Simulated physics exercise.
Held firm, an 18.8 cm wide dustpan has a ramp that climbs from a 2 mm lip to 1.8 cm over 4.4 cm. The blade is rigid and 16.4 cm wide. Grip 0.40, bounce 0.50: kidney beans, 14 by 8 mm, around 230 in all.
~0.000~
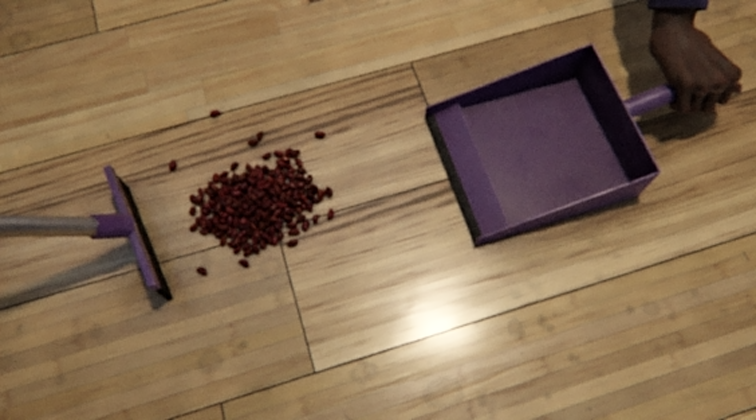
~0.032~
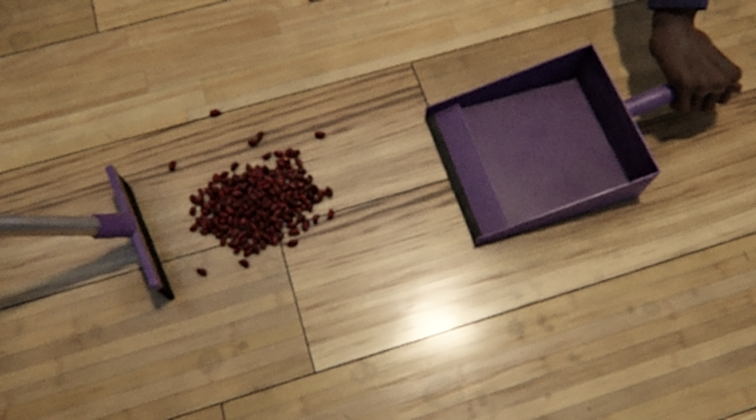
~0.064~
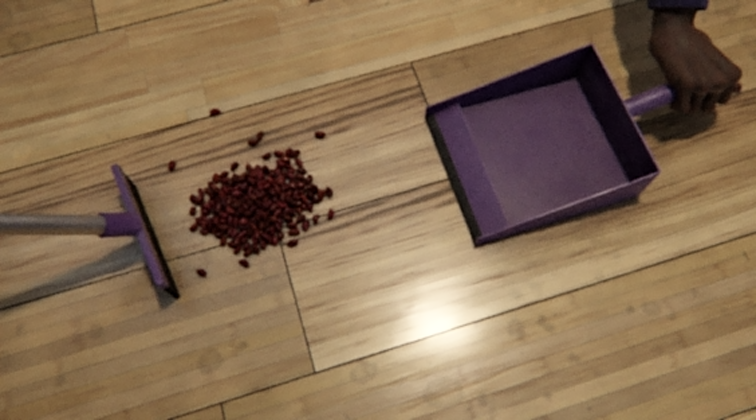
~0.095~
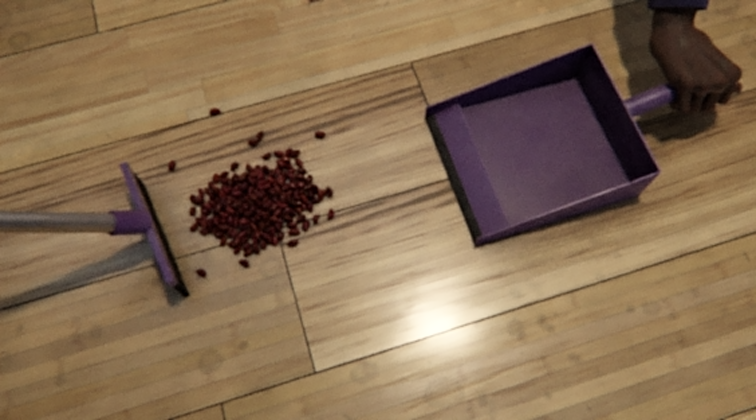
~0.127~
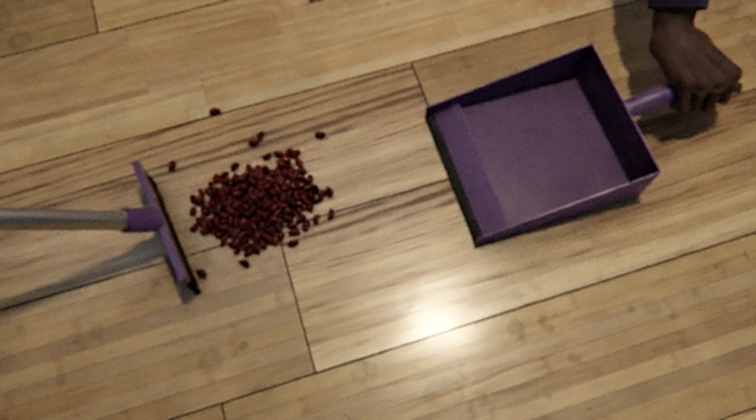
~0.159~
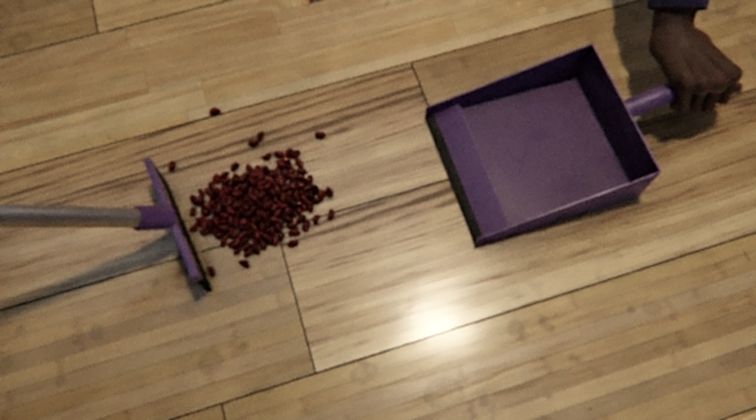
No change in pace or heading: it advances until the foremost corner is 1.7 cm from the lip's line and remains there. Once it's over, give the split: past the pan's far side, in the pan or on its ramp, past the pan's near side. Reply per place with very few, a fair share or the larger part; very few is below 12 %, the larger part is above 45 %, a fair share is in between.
Far side: A fair share; pan: A fair share; near side: Very few.
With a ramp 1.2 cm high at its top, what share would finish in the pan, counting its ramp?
Around 25 per cent.
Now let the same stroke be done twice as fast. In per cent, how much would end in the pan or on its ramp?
About 30 %.
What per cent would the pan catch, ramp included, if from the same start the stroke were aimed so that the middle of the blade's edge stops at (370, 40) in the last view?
Roughly 0 percent.
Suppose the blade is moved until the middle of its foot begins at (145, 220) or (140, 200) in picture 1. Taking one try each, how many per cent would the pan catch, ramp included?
Around 25 percent, then around 25 percent.
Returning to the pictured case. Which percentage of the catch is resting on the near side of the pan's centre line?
Some 50 per cent.
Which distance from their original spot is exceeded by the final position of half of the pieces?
Some 22 cm.
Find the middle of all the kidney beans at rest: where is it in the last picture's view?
Once everything settles, the centre is around (428, 151).
Then, at 0.50 s, middle of the blade 19 cm from the lip; 0 % over the lip, far side 20 %, near side 0 %.
After 0.73 s, middle of the blade 9 cm from the lip; 0 % over the lip, far side 25 %, near side 0 %.
After 1.07 s, middle of the blade 3 cm from the lip; 25 % over the lip, far side 30 %, near side 0 %.
By 2.1 s all is still; far side 30 %, pan 20 %, near side 0 %, in front of the lip or behind the blade 45 %.
